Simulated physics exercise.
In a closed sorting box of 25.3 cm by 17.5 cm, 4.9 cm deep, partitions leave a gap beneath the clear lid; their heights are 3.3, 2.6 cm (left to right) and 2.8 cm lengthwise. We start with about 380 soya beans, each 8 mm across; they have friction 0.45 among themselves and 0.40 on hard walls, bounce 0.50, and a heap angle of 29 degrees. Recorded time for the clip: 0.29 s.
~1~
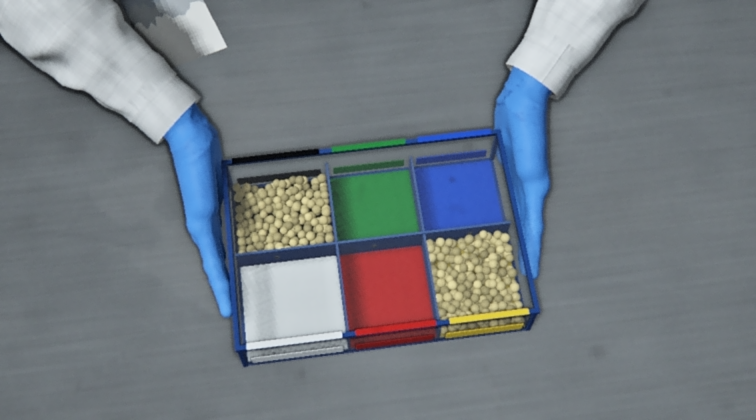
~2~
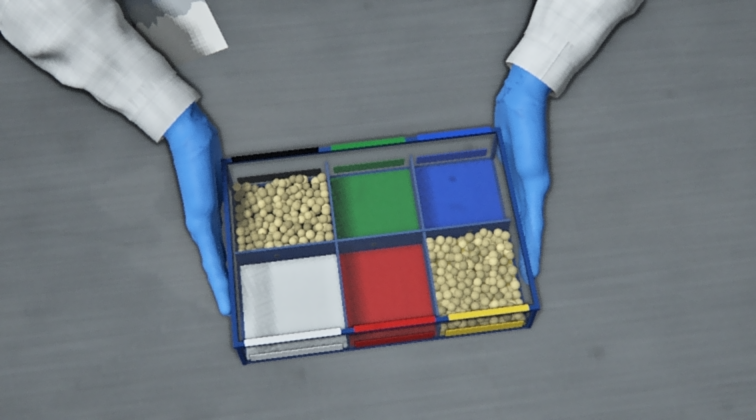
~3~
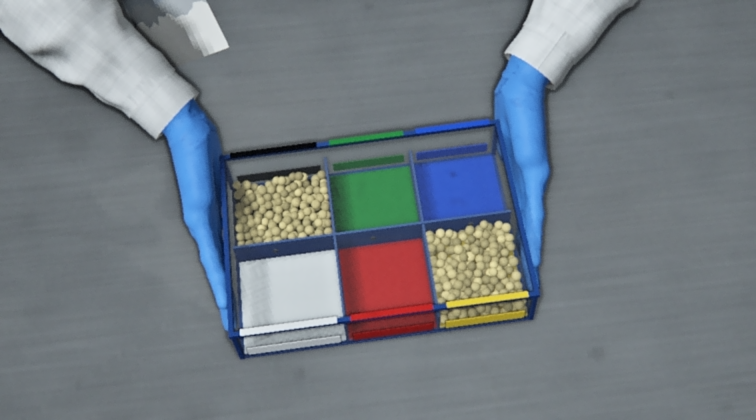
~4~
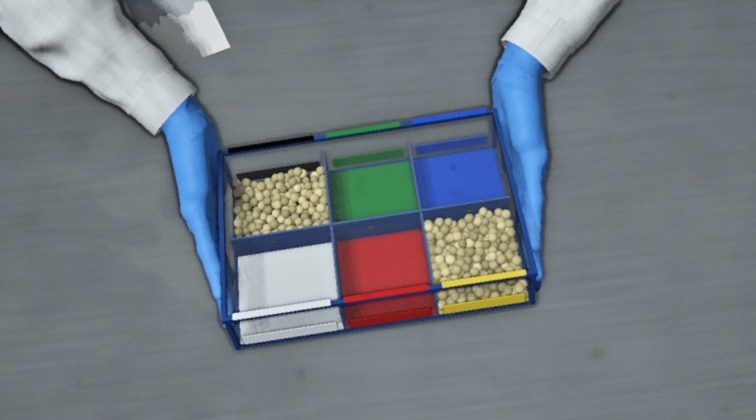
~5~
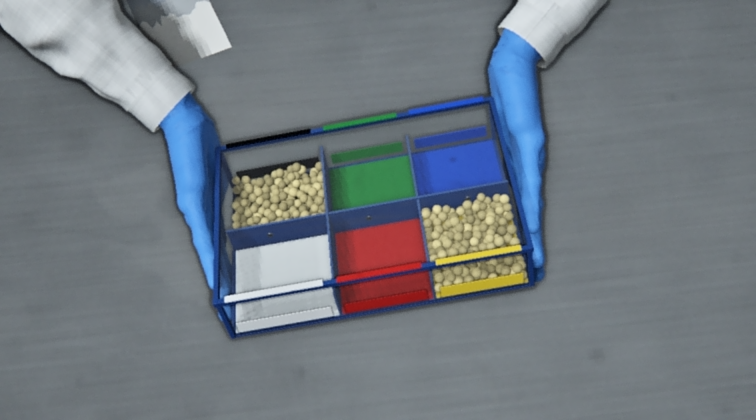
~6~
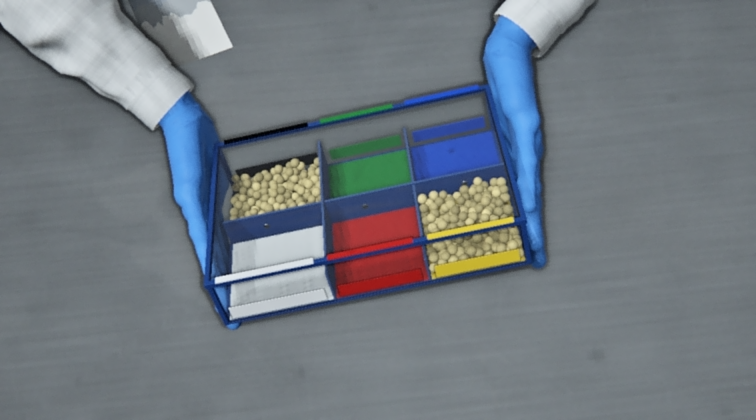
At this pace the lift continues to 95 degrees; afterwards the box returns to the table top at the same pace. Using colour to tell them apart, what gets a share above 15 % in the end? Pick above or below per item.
Red = below; blue = below; green = above; yellow = below; white = below; black = above.
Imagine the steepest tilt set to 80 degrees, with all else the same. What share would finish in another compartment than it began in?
Roughly 35 %.
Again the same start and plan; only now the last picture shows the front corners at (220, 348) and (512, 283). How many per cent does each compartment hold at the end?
Red 10; blue 0; green 0; yellow 5; white 40; black 45.
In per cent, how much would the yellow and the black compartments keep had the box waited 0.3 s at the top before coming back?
Then, in per cent: Yellow 5, black 55.
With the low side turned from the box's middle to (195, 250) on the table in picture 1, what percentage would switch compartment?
Estimate: Near 50 per cent.
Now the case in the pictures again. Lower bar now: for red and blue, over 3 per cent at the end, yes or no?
Red: False; blue: True.
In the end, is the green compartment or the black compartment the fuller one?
The black compartment.
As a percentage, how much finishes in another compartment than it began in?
Near 50 in a hundred.
Then, 0.81 s after the last picture, tilt 94 degrees; red 5 %, blue 10 %, green 20 %, yellow 20 %, black 50 %.
Then, 1.35 s after the last picture, tilt 40 degrees; blue 10 %, green 35 %, yellow 5 %, black 55 %.
Then, 1.94 s after the last picture, tilt 0 degrees; blue 10 %, green 35 %, yellow 5 %, black 55 %.
In the end, red 0 %, blue 10 %, green 35 %, yellow 5 %, white 0 %, black 55 %.
